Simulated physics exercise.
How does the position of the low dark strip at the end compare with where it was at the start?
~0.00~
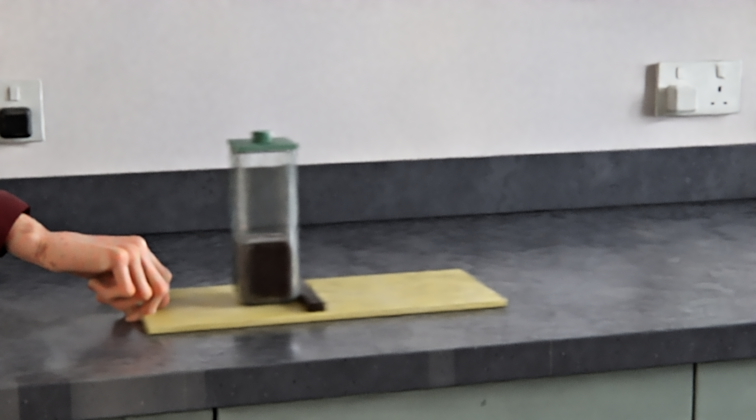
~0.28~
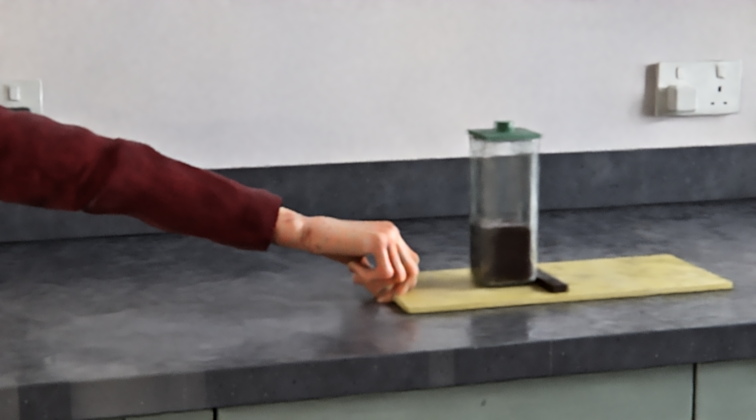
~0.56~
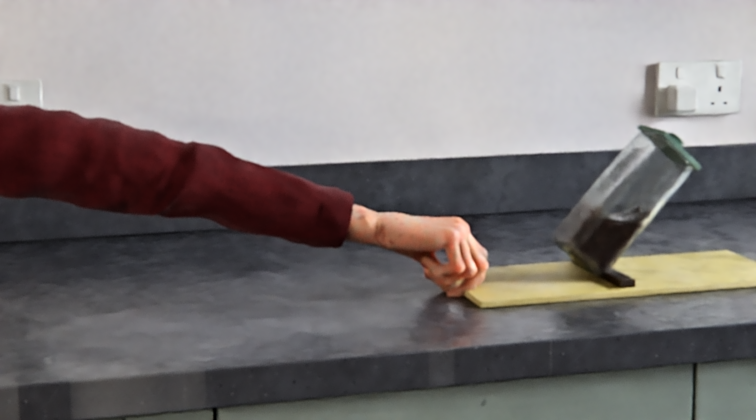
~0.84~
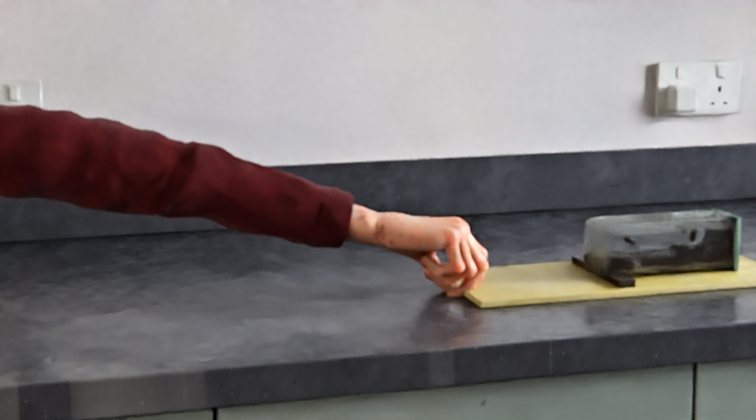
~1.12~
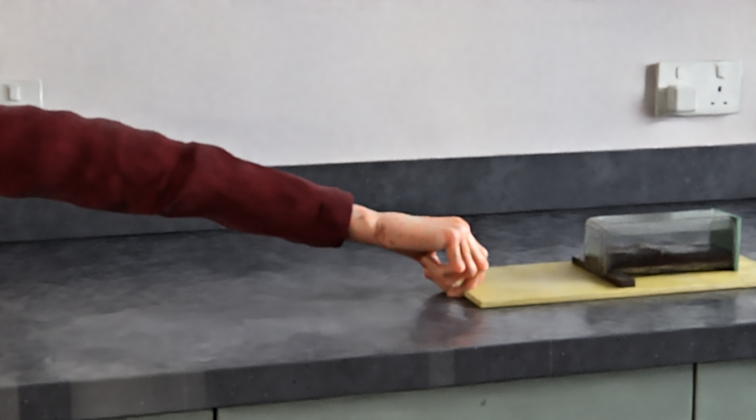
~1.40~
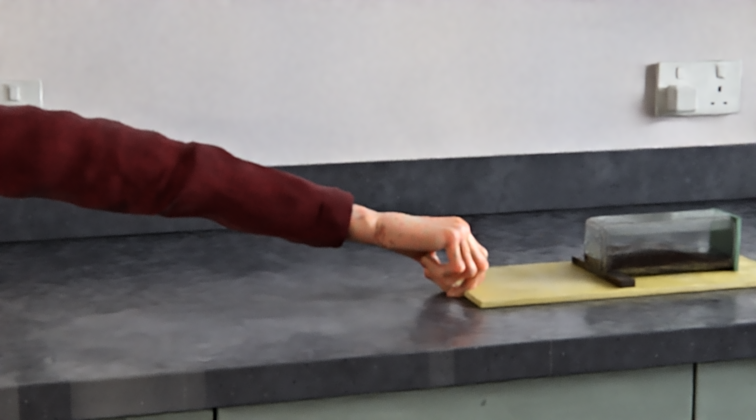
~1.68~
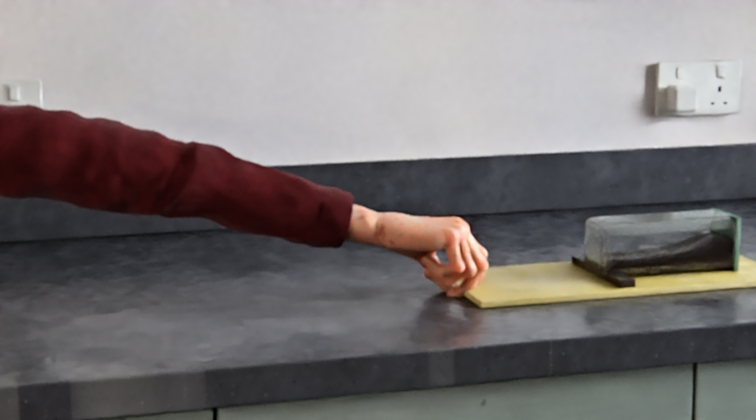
The strip ends up well to the right of where it began, and it sits slightly higher in the view.
A clear square bottle with a green cap, partly filled with dark liquid, rode upright on a pale board as a hand slid it to the right, then tipped over the low dark strip and ended up lying on its side.
